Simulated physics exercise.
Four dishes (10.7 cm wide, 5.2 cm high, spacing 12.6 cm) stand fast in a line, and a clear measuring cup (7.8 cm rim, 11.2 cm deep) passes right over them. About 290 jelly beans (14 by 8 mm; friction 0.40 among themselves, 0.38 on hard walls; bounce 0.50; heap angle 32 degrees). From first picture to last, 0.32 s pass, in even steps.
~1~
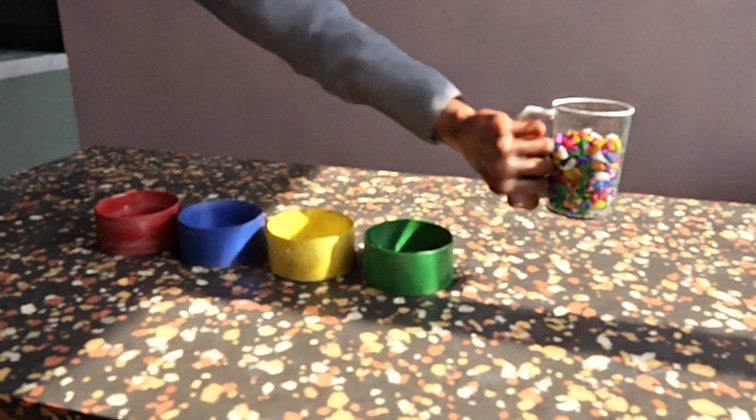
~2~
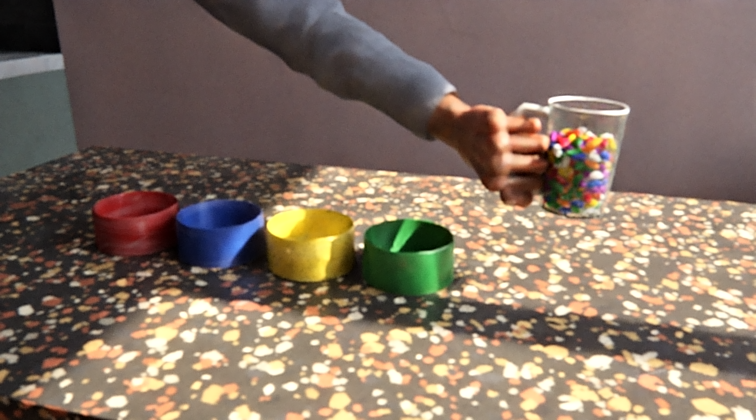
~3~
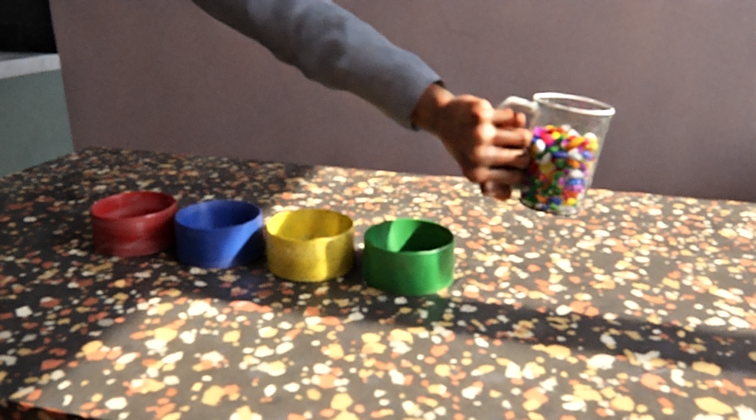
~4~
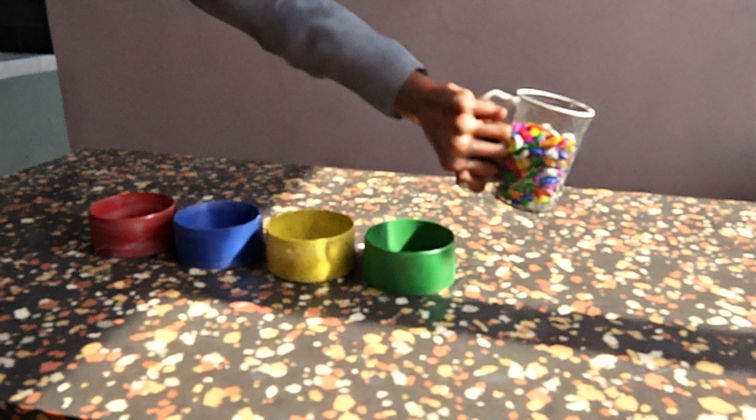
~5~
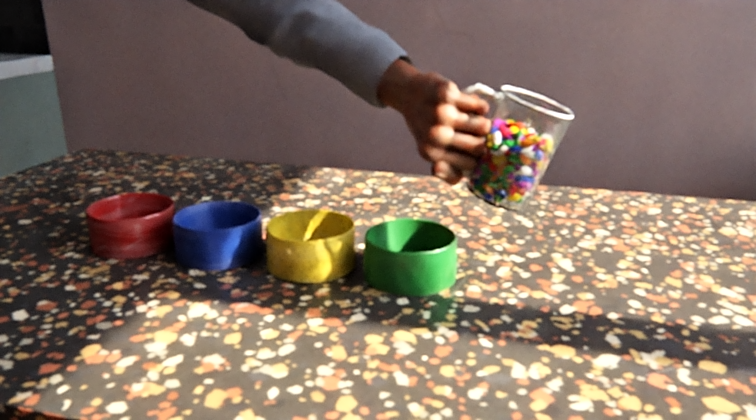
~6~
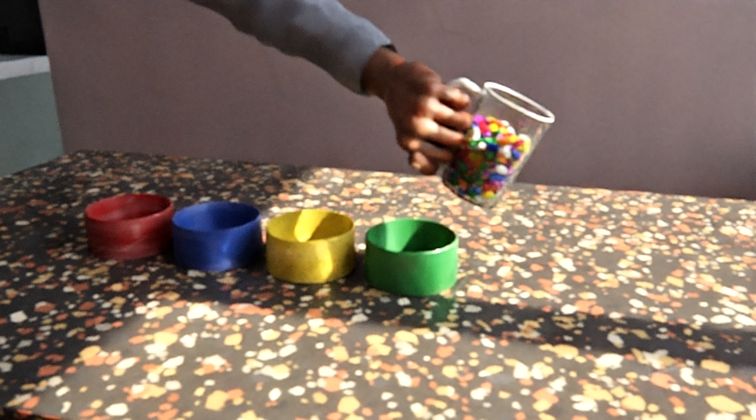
A hand reaching in from the upper left holds a clear glass cup, partly filled with multicoloured candy-like pieces, above a dark speckled tabletop seen from slightly above against a plain mauve-grey wall. Four round dishes, red, blue, yellow and green from left to right, stand in a row on the table. The hand moves the cup leftward toward the green dish, tilting it gradually to the right, while the view stays nearly steady.
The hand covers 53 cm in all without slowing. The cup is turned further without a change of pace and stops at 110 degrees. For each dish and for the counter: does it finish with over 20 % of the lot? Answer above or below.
Red dish: Below; blue dish: Above; green dish: Below; yellow dish: Below; on the counter: Below.
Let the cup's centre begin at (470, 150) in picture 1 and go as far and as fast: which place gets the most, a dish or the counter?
Most goes to: Red.
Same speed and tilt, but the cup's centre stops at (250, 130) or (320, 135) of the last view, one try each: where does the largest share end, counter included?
Most goes to: Yellow; green.
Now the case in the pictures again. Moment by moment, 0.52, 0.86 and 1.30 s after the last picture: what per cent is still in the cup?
In turn: 100, 95, 60.
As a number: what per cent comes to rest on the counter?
Roughly 0 per cent.
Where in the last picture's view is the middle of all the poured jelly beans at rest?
Around (217, 236).
Then, 0.52 s after the last picture, tilt 72 degrees; cup holds 100 %.
Then, 0.86 s after the last picture, tilt 103 degrees; cup holds 95 %.
Then, 1.30 s after the last picture, tilt 110 degrees; cup holds 60 %, blue 35 %.
In the end, red 0 %, blue 95 %, green 0 %, yellow 0 %, counter 0 %.
